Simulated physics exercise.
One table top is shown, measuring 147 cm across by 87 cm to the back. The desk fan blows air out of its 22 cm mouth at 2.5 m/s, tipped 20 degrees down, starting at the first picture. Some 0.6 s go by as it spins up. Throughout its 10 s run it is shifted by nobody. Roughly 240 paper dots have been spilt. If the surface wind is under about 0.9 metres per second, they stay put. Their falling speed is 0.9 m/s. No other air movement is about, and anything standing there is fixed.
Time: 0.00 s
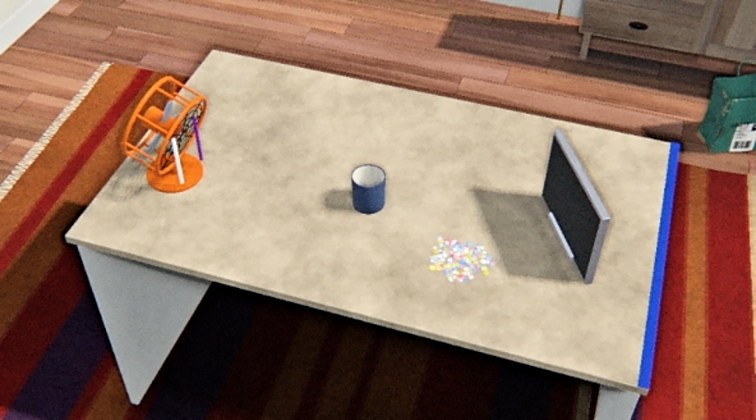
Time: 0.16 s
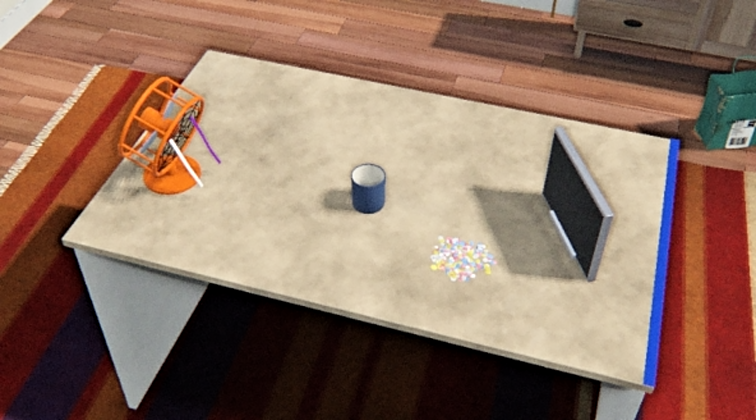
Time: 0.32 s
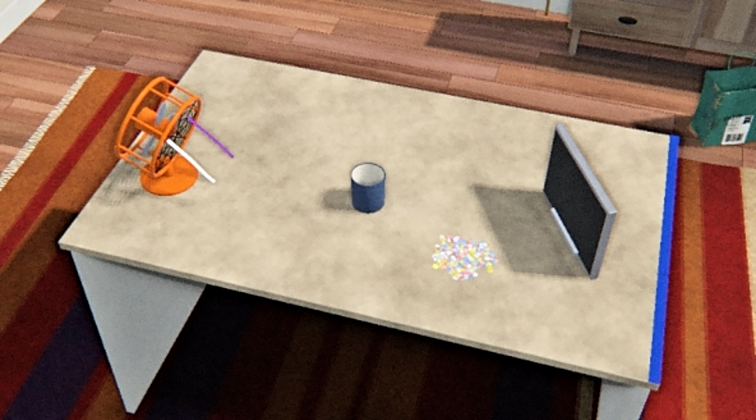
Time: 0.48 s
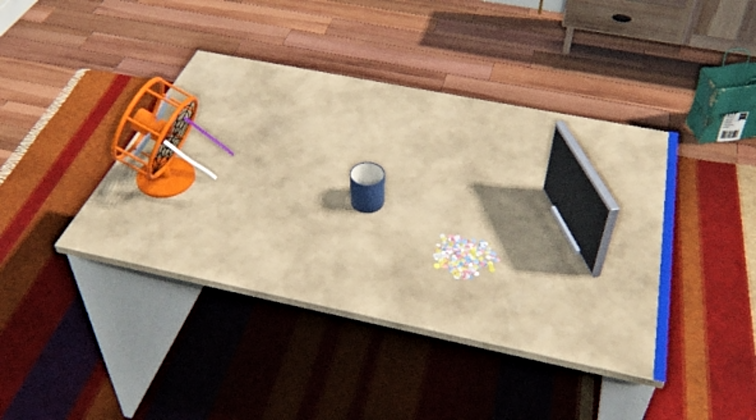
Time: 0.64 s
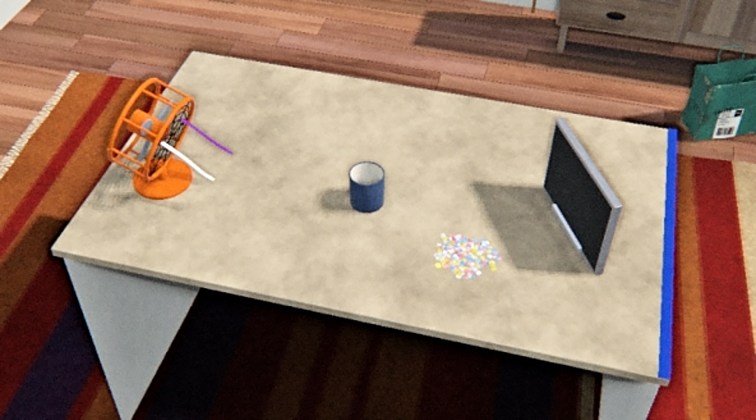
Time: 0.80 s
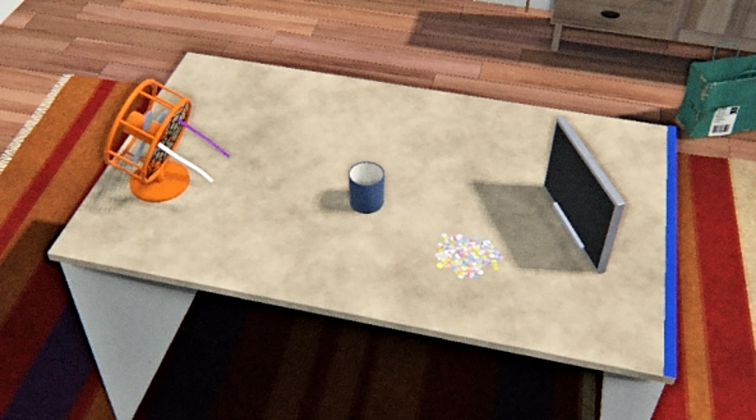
A pale, mottled table top with a blue right edge fills the view, seen from above at an angle, over a striped red and orange rug and wooden floor. An orange fan stands at the left, a dark blue mug near the middle, a scatter of pastel paper dots right of it, and a laptop at the right. White and purple streamers on the fan lift outward and flutter, the dots stay still, and the camera drifts slightly.
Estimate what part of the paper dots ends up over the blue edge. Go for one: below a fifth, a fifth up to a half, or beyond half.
Beyond half.
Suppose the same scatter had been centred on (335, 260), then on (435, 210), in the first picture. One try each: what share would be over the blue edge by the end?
Near 1 % for the first and near 15 % for the second.
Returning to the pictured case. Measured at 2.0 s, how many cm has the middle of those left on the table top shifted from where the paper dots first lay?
I'd guess near 25 cm.
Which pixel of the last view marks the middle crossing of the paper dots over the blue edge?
(676, 308).
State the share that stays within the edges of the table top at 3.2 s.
Roughly 40 per cent.
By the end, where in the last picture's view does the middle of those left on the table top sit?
Their middle sits at about (561, 219) in the last picture.
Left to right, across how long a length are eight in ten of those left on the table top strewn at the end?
About 20 cm.
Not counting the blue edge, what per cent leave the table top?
My best guess is roughly 1 %.
After 2.0 s the count stands so, 54 % are over the blue edge; the middle of those still in play is near (564, 237).
After 3.2 s the count stands so, 56 % are over the blue edge; the middle of those still in play is near (562, 236).
After 5.5 s the count stands so, 58 % are over the blue edge; the middle of those still in play is near (564, 223).
After 10.0 s, at the end, 66 % are over the blue edge; the middle of those still in play is near (561, 219).
